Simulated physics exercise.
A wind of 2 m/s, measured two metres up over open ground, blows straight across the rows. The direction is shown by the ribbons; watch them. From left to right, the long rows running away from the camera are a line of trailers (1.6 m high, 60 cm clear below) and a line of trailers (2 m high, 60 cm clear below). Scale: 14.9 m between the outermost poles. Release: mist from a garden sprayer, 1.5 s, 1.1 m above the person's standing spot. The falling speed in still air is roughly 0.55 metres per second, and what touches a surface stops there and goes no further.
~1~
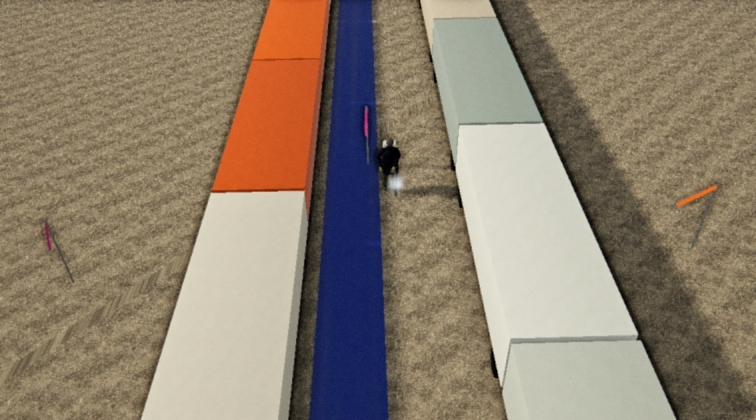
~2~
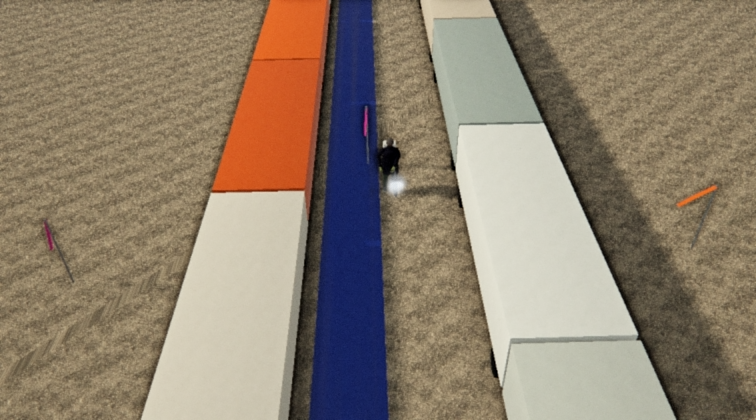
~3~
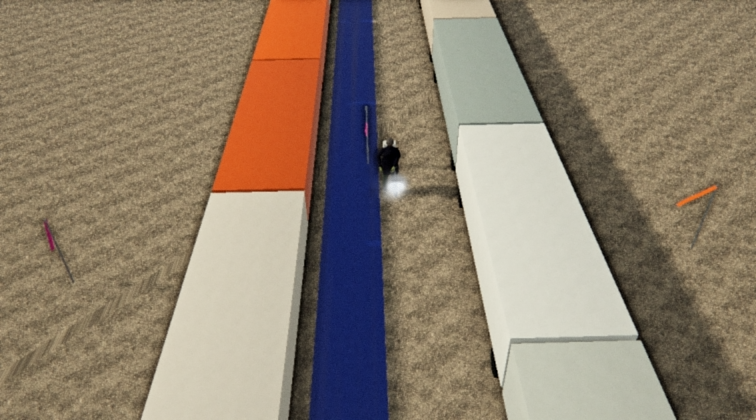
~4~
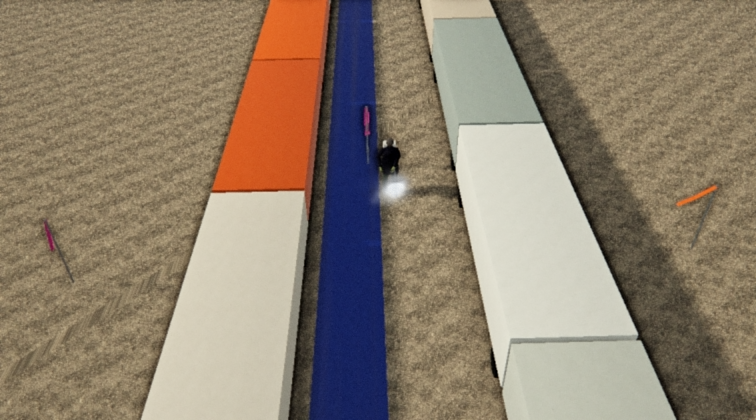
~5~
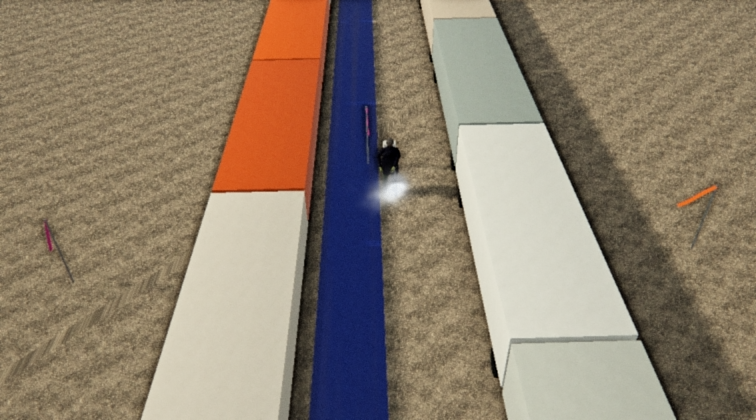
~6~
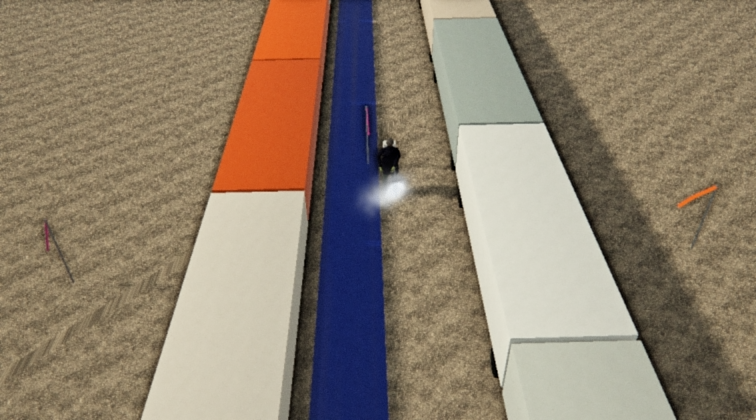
Sandy, rippled open ground is seen from high above, looking along two long rows of box-like trailers. The left row is orange and white, the right pale green and white, with a blue strip and a small dark object between them and thin pink and orange ribbons around. A small white puff of mist grows and spreads leftward over the strip, while the ribbons flutter slightly and the camera stays still.
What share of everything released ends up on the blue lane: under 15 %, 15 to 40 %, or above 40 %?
On the blue lane: More than 40 %.
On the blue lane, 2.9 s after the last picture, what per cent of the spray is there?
Some 60 per cent.
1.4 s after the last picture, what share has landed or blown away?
Roughly 15 in a hundred.
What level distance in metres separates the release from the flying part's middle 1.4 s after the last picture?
My estimate would be some 1.0 metres.
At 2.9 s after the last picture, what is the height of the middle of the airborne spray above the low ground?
Middle height: Approx. 0.4 m.
Then, 1.4 s after the last picture, 15 % lies on the blue lane; 15 % has touched down or left; the middle of what still flies is 0.5 m above the low ground, near (360, 200).
Then, 2.9 s after the last picture, 59 % lies on the blue lane; 68 % has touched down or left; the middle of what still flies is 0.4 m above the low ground, near (332, 206).
Then, 6.9 s after the last picture, 72 % lies on the blue lane; 98 % has touched down or left.
Then, 18.9 s after the last picture, 72 % lies on the blue lane; 100 % has touched down or left.
Then, 43.9 s after the last picture, 72 % lies on the blue lane; 100 % has touched down or left.
